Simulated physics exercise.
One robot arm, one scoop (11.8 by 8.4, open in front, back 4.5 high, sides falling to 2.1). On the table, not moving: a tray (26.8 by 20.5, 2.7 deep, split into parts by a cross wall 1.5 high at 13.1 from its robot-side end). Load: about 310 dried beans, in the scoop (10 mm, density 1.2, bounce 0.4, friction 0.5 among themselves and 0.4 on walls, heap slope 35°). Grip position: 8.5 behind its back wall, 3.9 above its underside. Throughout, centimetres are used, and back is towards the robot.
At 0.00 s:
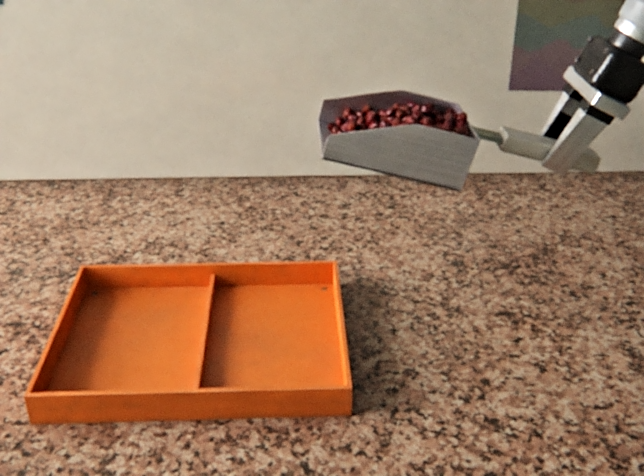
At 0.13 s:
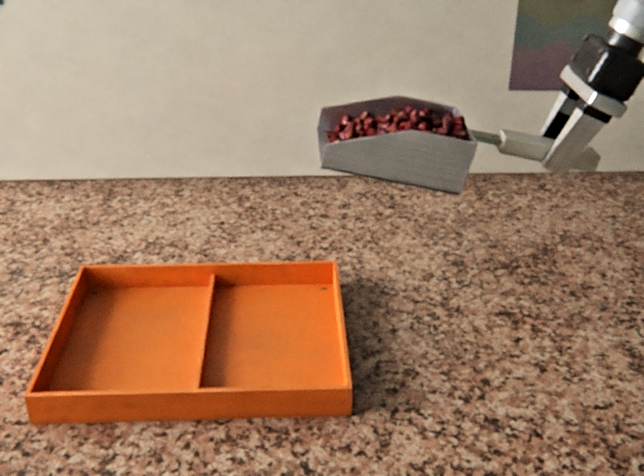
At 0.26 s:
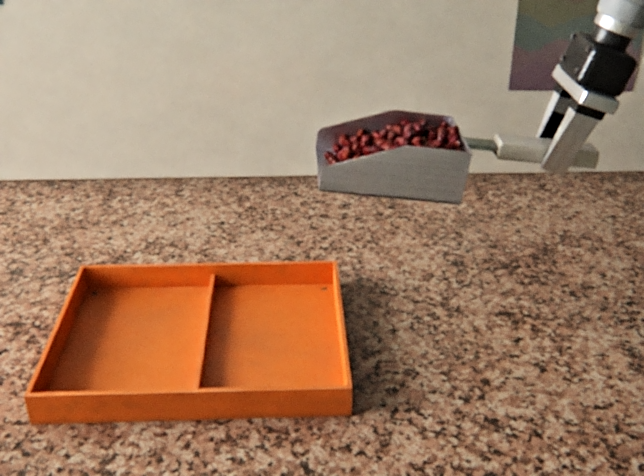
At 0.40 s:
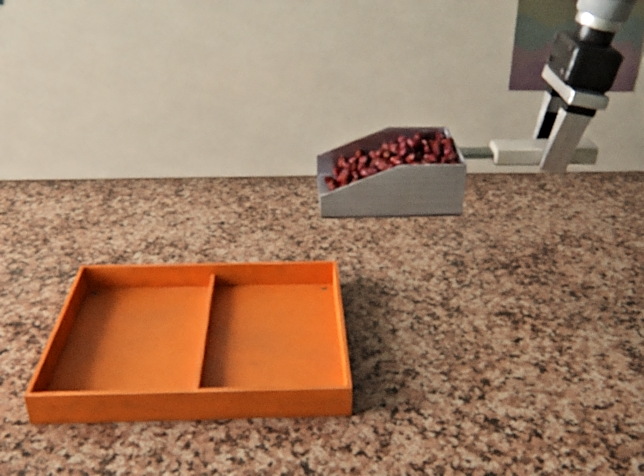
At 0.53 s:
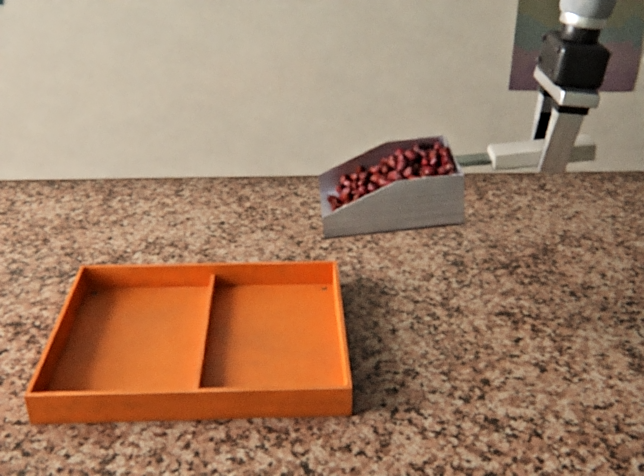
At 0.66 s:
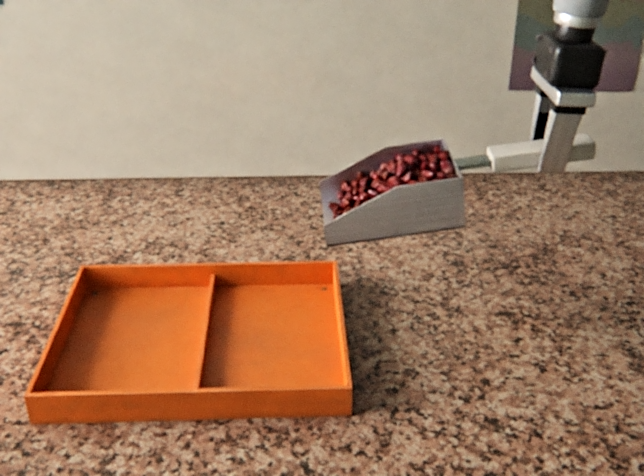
A robot arm lowers a scoop of red beans while gradually tilting its open front downward.
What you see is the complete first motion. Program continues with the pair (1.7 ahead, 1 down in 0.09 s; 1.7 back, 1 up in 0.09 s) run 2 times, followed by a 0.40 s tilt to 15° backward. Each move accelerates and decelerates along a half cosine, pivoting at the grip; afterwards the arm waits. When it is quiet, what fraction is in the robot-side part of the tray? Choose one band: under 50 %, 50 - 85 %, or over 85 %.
Under 50 %.
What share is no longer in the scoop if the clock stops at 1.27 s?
Roughly 30 per cent by then.
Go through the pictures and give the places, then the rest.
In the first frame, the scoop floor at (399, 153), tilted 15° backward; upper third of the load around (407, 125), from x 330 to 465, top at y 105; 308 on the scoop.
In the second frame, the scoop floor at (398, 159), tilted 13° backward; upper third of the load around (410, 131), from x 330 to 465, top at y 110.
In the third frame, the scoop floor at (397, 173), tilted 7° backward; upper third of the load around (415, 144), from x 330 to 460, top at y 125.
In the fourth frame, the scoop floor at (398, 190), level; upper third of the load around (419, 160), from x 330 to 455, top at y 140.
In the fifth frame, the scoop floor at (400, 203), tilted 6° forward; upper third of the load around (420, 173), from x 330 to 455, top at y 150.
In the sixth frame, the scoop floor at (401, 208), tilted 8° forward; upper third of the load around (423, 177), from x 335 to 455, top at y 150; 308 on the scoop.
After 0.96 s, tilted 8° forward, highest piece 17 above the table; 261 on the scoop, 26 in the robot-side part, 21 in flight or on a rim.
After 1.27 s, tilted 8° backward, highest piece 21 above the table; 211 on the scoop, 92 in the robot-side part, 1 in the far-side part, 4 in flight or on a rim.
After 1.62 s, tilted 15° backward, highest piece 23 above the table; 210 on the scoop, 97 in the robot-side part, 1 in the far-side part.
After 2.67 s, tilted 15° backward, highest piece 23 above the table; 210 on the scoop, 97 in the robot-side part, 1 in the far-side part.
In the end, 210 on the scoop, 97 in the robot-side part, 1 in the far-side part. That is 31 % in the robot-side part of the tray.
